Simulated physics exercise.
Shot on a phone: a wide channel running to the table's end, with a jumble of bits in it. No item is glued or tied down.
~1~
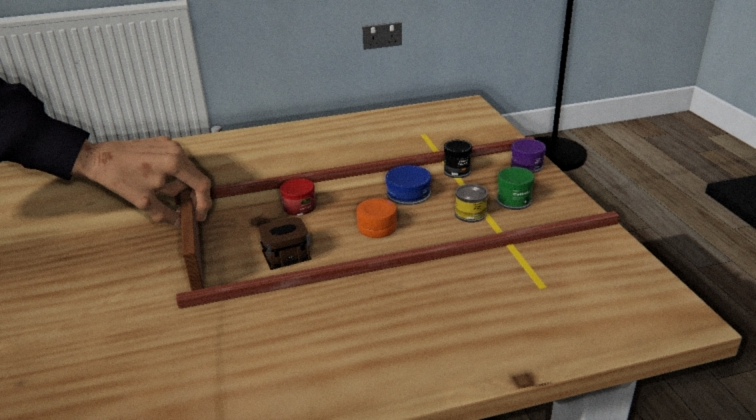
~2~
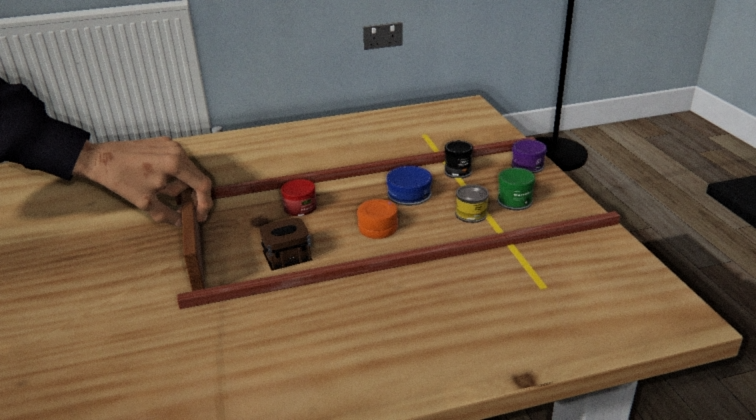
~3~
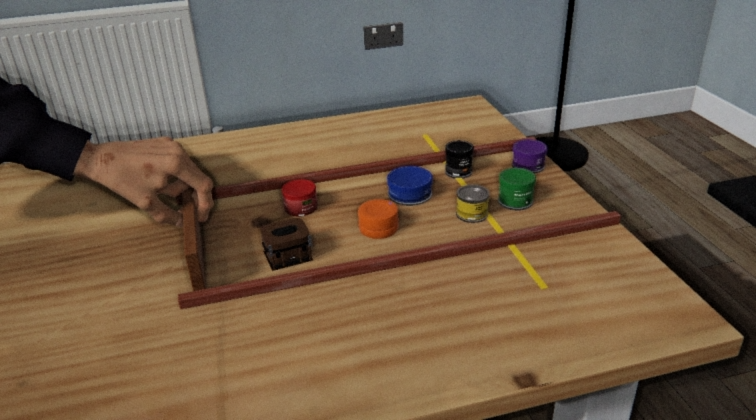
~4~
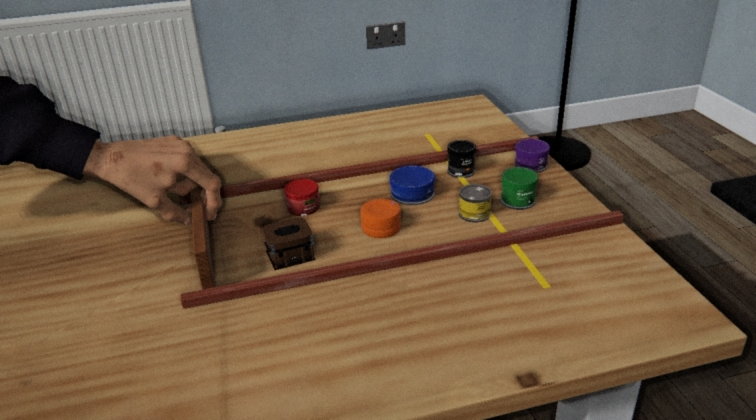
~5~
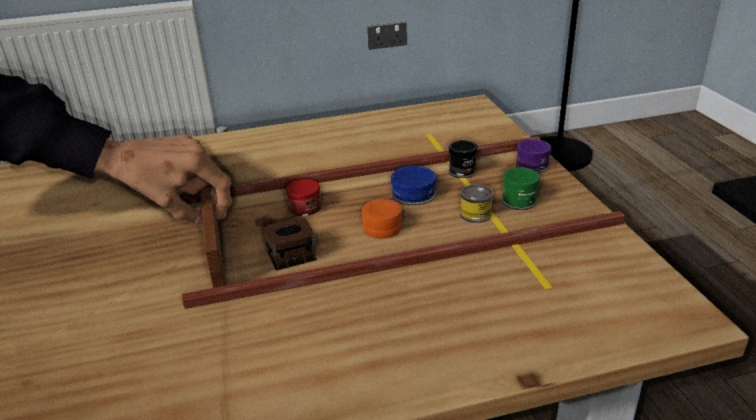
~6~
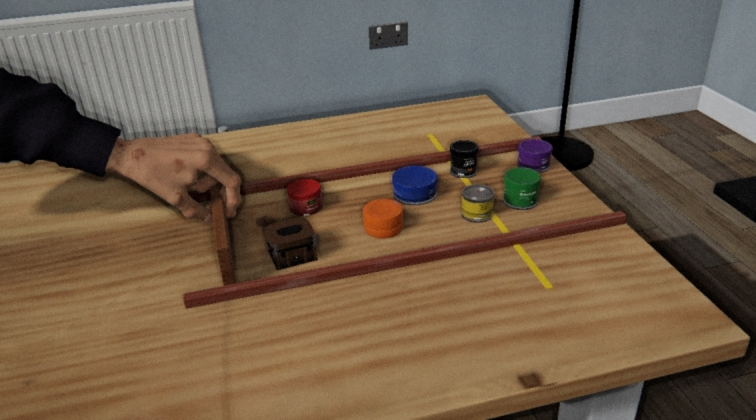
The clip opens on a wooden table where a hand holds a small board upright at the left end of a railed channel containing colourful pots and a dark brown box. The hand then slides the board slightly right, towards the box, while the pots stay in place.
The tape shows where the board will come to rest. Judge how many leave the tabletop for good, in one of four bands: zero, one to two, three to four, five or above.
No losses.
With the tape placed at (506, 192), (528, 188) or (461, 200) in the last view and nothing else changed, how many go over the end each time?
0, 1, 0.
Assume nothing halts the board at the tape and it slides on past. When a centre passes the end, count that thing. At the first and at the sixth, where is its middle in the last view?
At (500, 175) for the first, at (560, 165) for the sixth.
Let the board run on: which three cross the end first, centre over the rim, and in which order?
Those would be the green tin, the yellow pot and the blue tin, in that order.
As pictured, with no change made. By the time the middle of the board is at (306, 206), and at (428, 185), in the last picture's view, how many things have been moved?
Answer - first 2, then 7.
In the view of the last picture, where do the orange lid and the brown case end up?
The orange lid at (503, 191), the brown case at (517, 207).
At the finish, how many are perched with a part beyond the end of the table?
0 of them.
Soon after, none off yet; purple tin at rest near (534, 156); green tin at rest near (522, 188); black pot at rest near (464, 159).
After that, none off yet; purple tin at rest near (534, 156); green tin displaced about its own width near (552, 184); black pot displaced a little near (474, 153).
In the end, the number that fall off is zero.
